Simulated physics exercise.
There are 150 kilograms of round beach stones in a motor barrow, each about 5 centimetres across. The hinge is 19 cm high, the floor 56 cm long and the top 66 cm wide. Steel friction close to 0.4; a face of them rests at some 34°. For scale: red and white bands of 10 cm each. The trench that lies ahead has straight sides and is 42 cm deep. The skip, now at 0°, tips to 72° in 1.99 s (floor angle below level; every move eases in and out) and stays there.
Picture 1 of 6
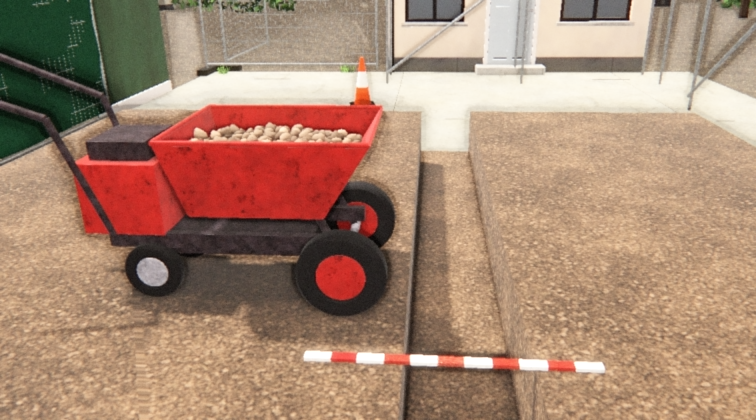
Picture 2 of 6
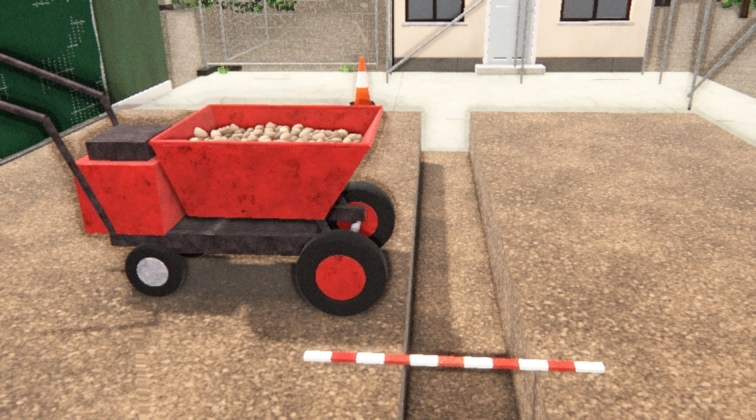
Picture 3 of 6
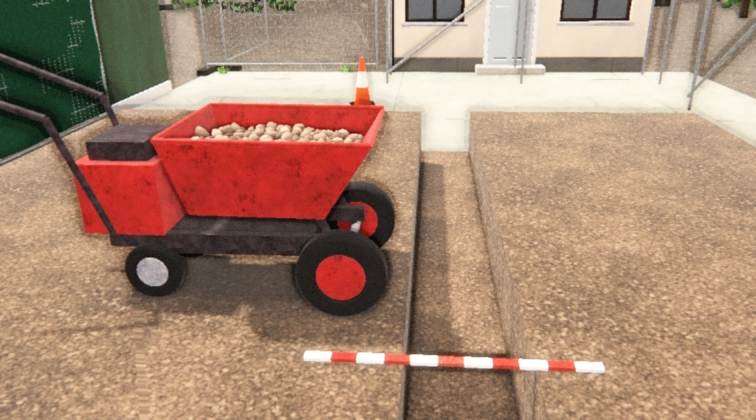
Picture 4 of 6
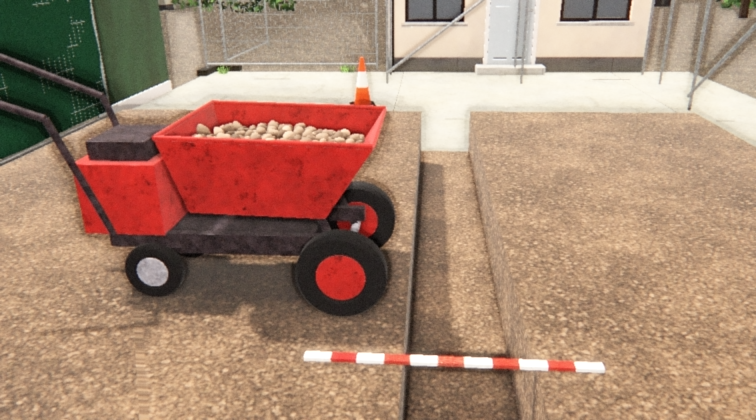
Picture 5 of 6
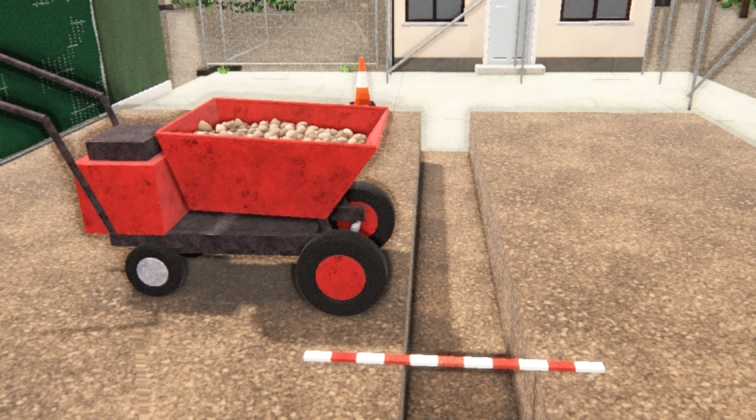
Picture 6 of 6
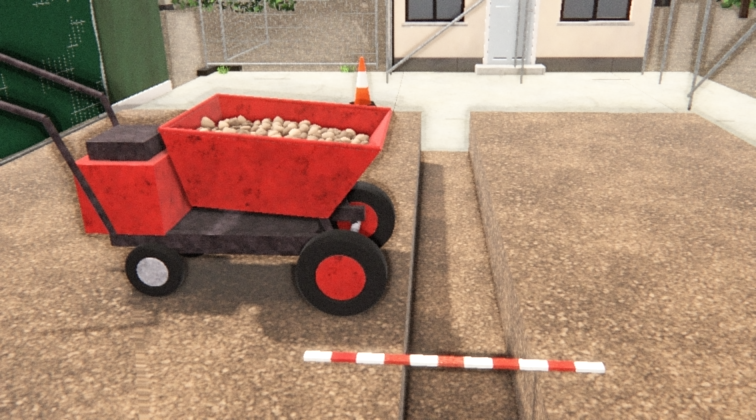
In a fenced yard, a red dumper's skip full of rounded stones tilts up very slightly beside a straight-sided trench.
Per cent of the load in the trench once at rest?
About 58 %.
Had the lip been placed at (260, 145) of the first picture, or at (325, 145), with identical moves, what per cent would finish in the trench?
I'd expect some 100 per cent, then some 95.
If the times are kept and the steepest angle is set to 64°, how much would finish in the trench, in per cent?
Close to 55 per cent then.
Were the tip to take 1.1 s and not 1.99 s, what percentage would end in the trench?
Roughly 50 per cent would.
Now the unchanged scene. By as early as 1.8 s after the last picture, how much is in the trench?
About 20 per cent by then.
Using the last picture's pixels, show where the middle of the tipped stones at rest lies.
Somewhere around (501, 340) in the last picture.
Then, 1.2 s after the last picture the floor is at 61°, 98 % in the skip, 2 % in the trench; the foremost stones are at (503, 238).
Then, 1.8 s after the last picture the floor is at 72°, 46 % in the skip, 21 % in the trench, 33 % past the trench; the foremost stones are at (631, 281).
Then, 2.1 s after the last picture the floor is at 72°, 23 % in the skip, 33 % in the trench, 44 % past the trench; the foremost stones are at (701, 289).
Then, 4.1 s after the last picture the floor is at 72°, 0 % in the skip, 58 % in the trench, 42 % past the trench; the foremost stones are at (719, 275).
